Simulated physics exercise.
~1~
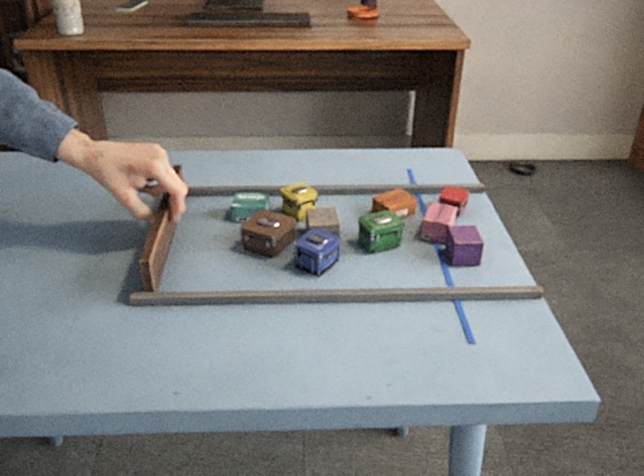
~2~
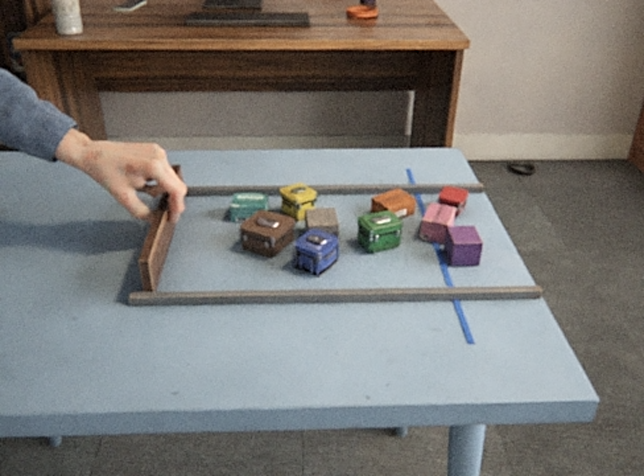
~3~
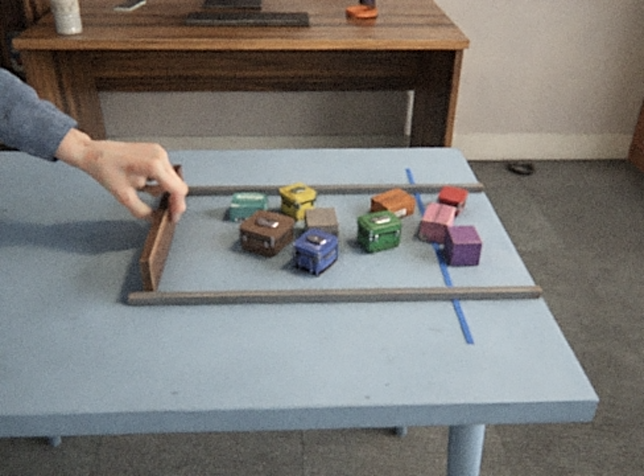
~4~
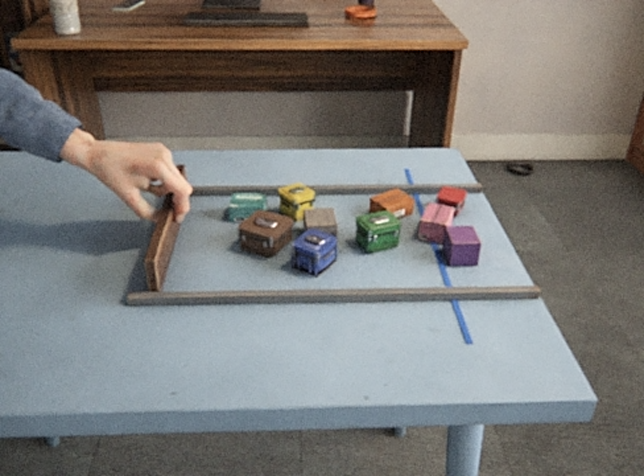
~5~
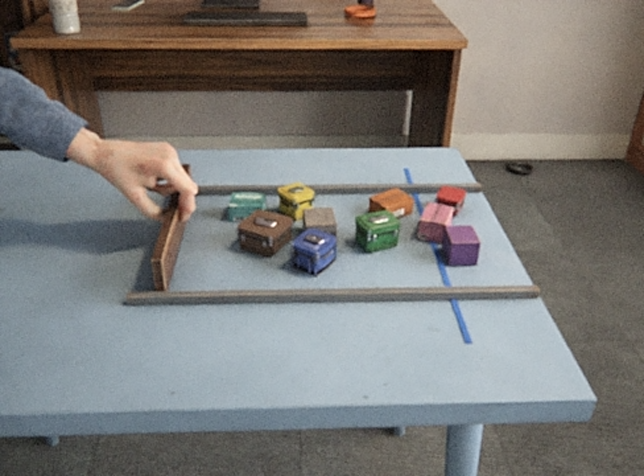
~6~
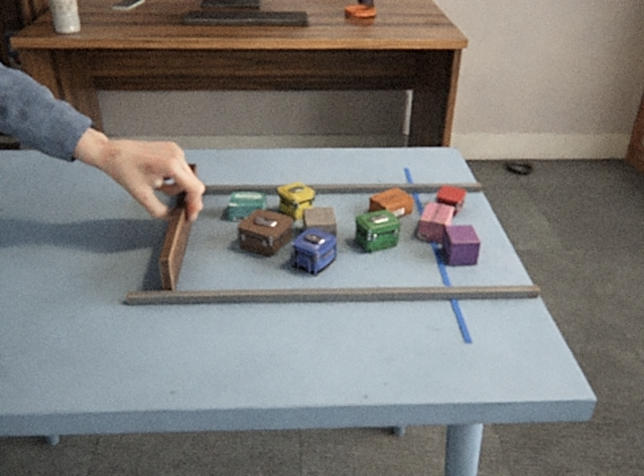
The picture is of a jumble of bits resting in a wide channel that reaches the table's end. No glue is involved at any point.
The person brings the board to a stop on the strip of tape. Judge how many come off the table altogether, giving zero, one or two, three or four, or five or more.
My judgement: Three or four.
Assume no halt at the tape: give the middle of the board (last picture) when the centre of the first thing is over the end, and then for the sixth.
At roughly (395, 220), then roughly (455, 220).
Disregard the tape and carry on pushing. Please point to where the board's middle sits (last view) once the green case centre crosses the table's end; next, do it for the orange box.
The middle is at (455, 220) when it's the green case, and at (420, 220) when it's the orange box.
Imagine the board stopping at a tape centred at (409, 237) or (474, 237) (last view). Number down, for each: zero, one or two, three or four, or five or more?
In turn: One to two, then at least five.
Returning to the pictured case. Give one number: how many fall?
Result - number fallen: 3.
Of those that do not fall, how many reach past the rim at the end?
That comes to 0 of them.
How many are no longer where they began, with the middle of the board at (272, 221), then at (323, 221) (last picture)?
Answer - first 4, then 8.
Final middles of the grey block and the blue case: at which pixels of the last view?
The grey block finishes at (483, 220); the blue case finishes at (454, 244).
A little later, none off yet; red case at rest near (450, 202); purple block at rest near (461, 245); pink box at rest near (436, 222).
Next, none off yet; red case at rest near (450, 202); purple block at rest near (461, 245); pink box shifted a little near (447, 223).
Later still, none off yet; red case shifted about its own width near (486, 196); purple block shifted about its own width near (489, 259); pink box shifted about its own width near (477, 224).
When it is over, the number that fall off is three or four; down, orange box, pink box and red case.
